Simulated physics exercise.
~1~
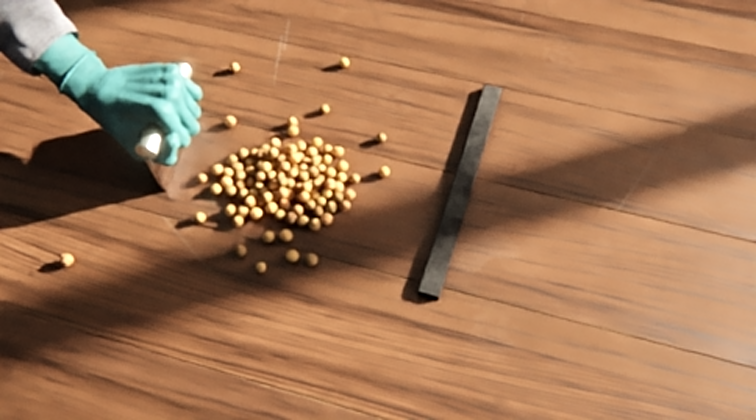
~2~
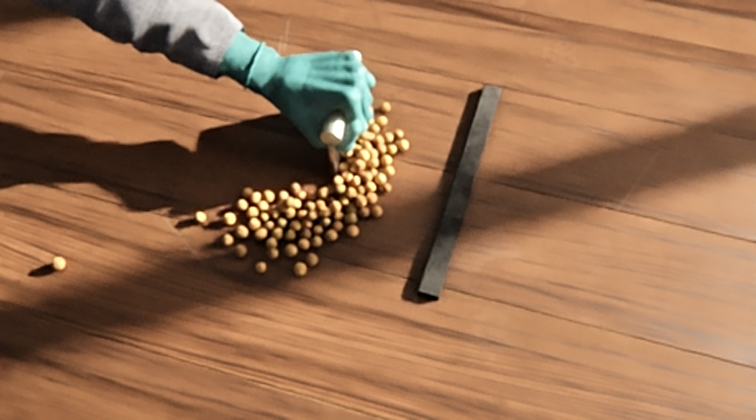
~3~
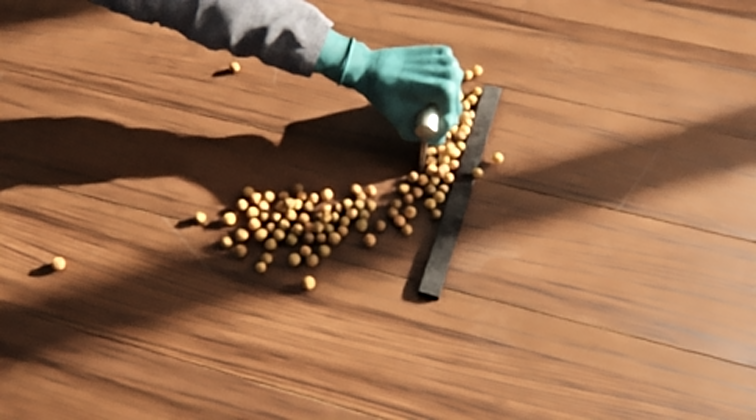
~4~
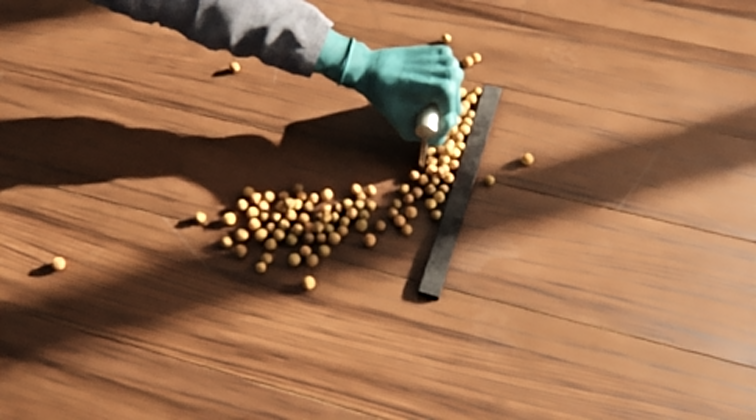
In this clip, a teal-gloved hand pushes a scraper rightward through a pile of small, round wooden beads on a wooden floor, crowding some against a dark strip. The hand stops near the strip as a few beads roll farther, while most remain on its left side.
